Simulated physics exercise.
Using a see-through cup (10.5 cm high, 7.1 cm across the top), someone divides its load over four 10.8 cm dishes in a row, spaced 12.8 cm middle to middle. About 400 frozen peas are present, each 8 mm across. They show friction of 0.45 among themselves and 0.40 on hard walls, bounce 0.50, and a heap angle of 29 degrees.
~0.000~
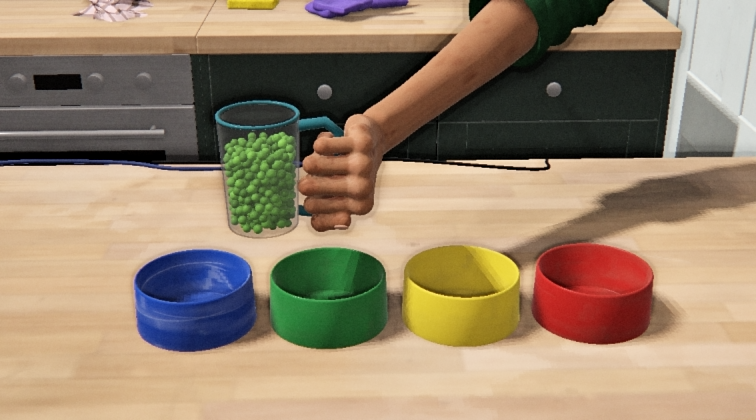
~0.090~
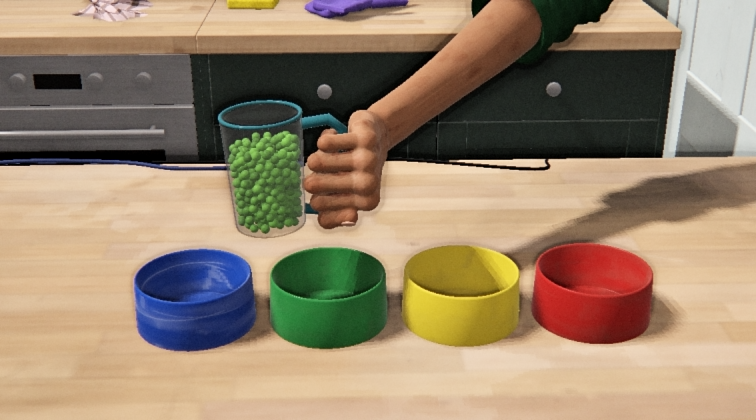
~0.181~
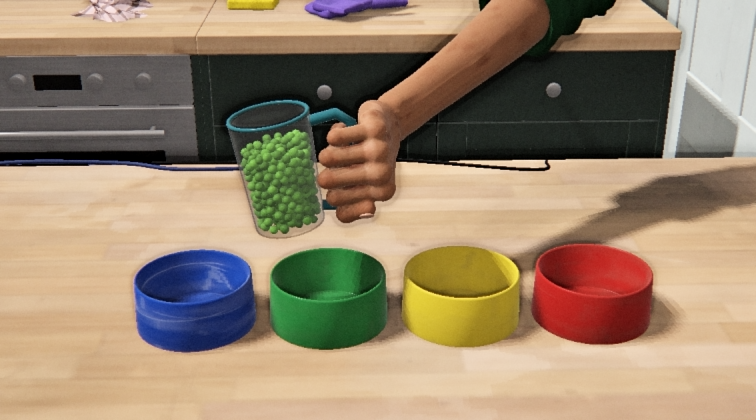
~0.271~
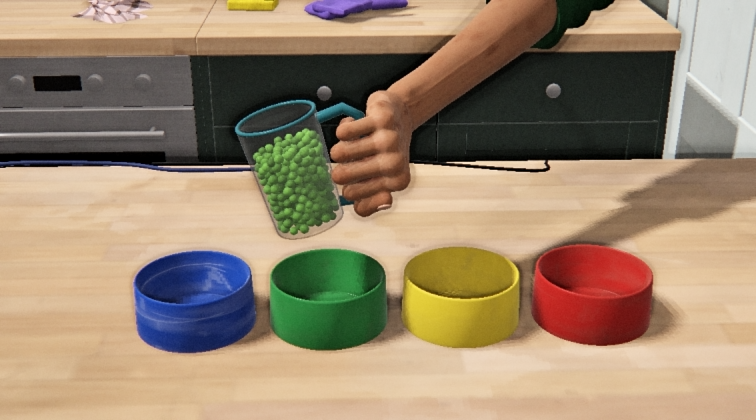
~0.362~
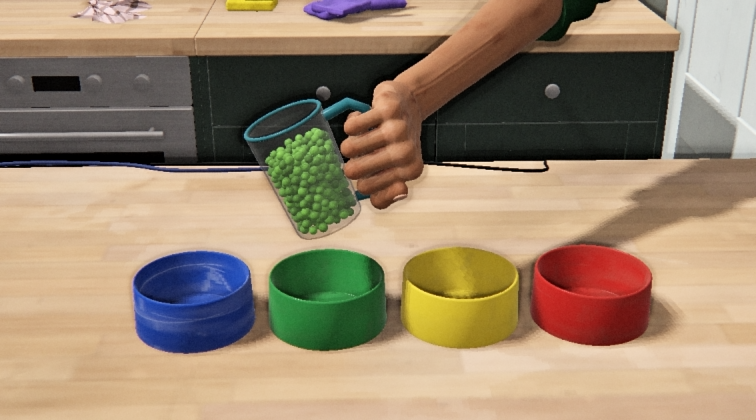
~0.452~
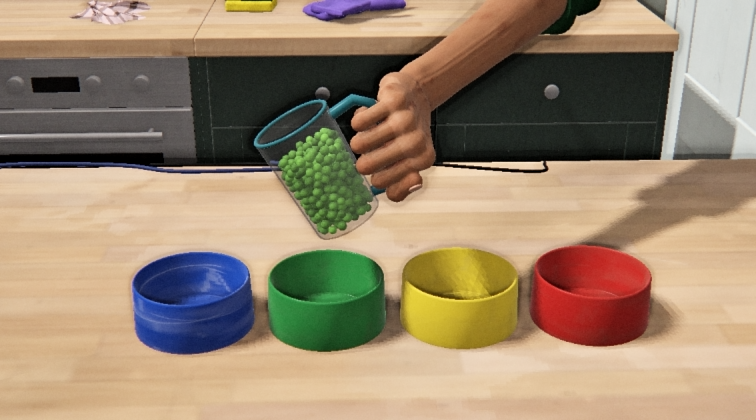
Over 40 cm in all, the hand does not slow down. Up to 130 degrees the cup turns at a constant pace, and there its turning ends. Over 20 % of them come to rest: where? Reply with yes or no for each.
Red dish: No, blue dish: No, green dish: No, yellow dish: Yes, counter: No.
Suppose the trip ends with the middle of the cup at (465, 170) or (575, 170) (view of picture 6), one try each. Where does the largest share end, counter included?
First try: Counter; second try: Yellow.
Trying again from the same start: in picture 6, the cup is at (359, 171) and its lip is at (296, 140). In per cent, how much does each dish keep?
Red 100; blue 0; green 0; yellow 0.
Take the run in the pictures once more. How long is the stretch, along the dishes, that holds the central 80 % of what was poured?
Some 7 centimetres.
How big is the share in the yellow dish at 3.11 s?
I'd say close to 90 per cent at that point.
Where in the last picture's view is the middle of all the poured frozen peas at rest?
I'd say roughly (456, 299).
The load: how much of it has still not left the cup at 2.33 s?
Roughly 0 per cent, I'd say.
Then, at 1.58 s, tilt 110 degrees; cup holds 80 %, yellow 10 %.
Then, at 2.33 s, tilt 130 degrees; cup holds 0 %, yellow 90 %.
Then, at 3.11 s, tilt 130 degrees; cup holds 0 %, yellow 90 %.
In the end, at 3.4 s, red 0 %, blue 0 %, green 0 %, yellow 90 %, counter 5 %.
